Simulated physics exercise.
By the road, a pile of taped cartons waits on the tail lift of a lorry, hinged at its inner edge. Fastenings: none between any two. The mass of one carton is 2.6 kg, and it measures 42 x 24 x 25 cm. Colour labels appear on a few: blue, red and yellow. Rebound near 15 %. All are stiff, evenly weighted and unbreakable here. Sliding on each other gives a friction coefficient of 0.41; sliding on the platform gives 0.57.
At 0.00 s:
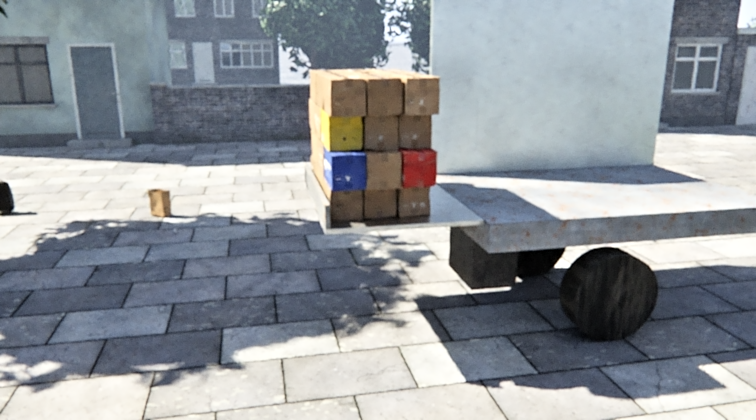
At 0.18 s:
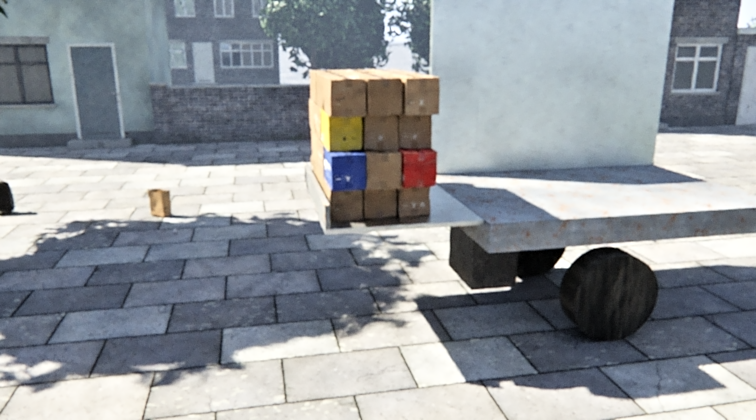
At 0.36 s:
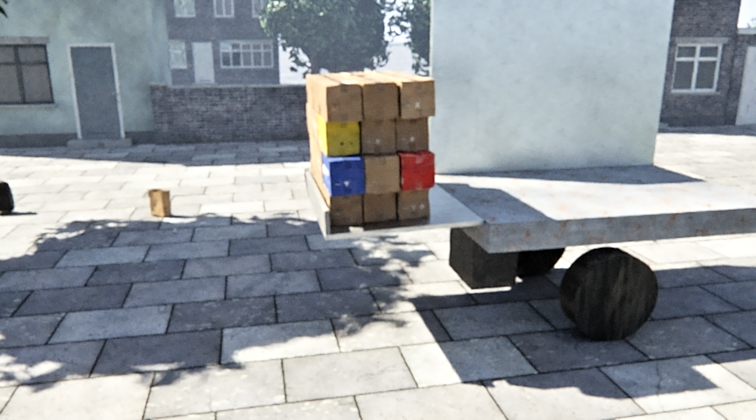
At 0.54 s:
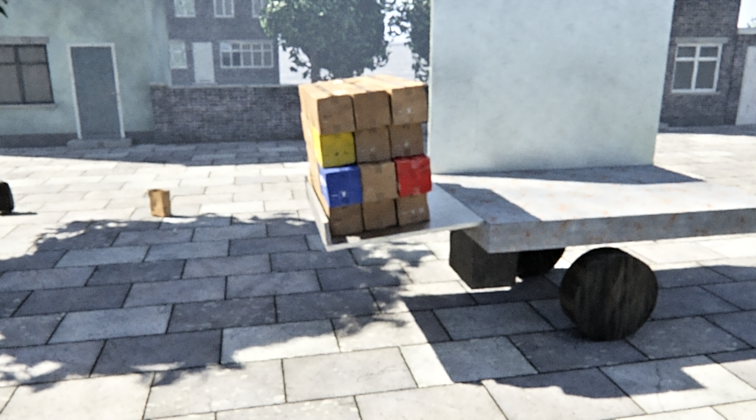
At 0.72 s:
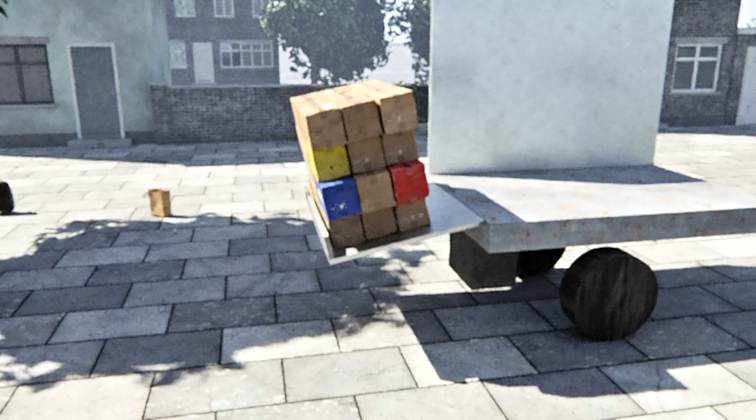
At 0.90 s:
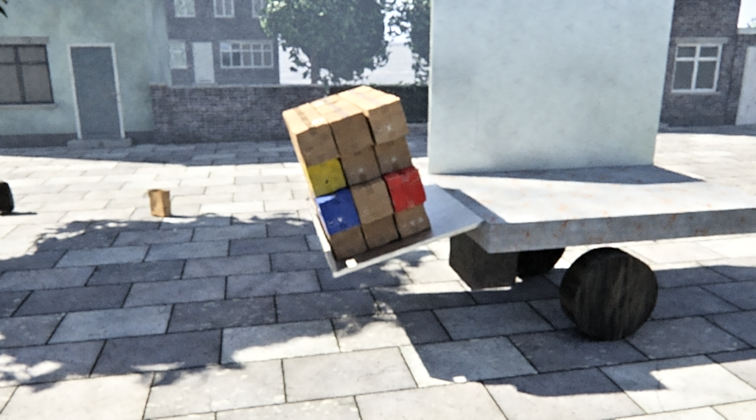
A stack of brown cartons, with a yellow and a blue one on its left side and a red one on its right, leans gradually leftward on a pale platform behind a flatbed-like vehicle. The still view looks across a sunlit paved yard with houses, a brick wall and a small box at left. The platform starts level, then its outer left edge tilts steadily downward, the cartons leaning together with it.
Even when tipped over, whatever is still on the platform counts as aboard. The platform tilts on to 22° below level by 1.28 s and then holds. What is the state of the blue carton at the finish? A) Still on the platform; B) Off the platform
B.
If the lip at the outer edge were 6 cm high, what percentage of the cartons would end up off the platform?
You'd get 60 in a hundred.
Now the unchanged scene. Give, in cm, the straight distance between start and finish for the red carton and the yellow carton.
Net shift, middle to middle: Red 50 cm, yellow 170 cm.
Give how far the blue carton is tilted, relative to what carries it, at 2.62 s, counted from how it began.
My estimate is close to 70°.
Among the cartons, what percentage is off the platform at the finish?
65 per cent.
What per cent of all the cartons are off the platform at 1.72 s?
50 %.
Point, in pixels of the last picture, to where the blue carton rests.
Roughly at (280, 341).
By 1.10 s, slope 21°; none of the 36 cartons off the platform, 34 disturbed; blue carton tilted 5°; yellow carton tilted 5°.
By 1.42 s, slope 22°; 12 of the 36 cartons off the platform; blue carton tilted 37°; yellow carton tilted 37°.
By 1.72 s, slope 22°; 18 of the 36 cartons off the platform; blue carton on its side; yellow carton on its side.
By 2.62 s, slope 22°; 24 of the 36 cartons off the platform; blue carton on its side; yellow carton on its side.
When it is over (6.8 s), slope 22°; 24 of the 36 cartons off the platform; blue carton on its side; yellow carton on its side; red carton moved 33 cm. In pixels of the last frame, middles, blue carton near (279, 341), yellow carton near (245, 334).
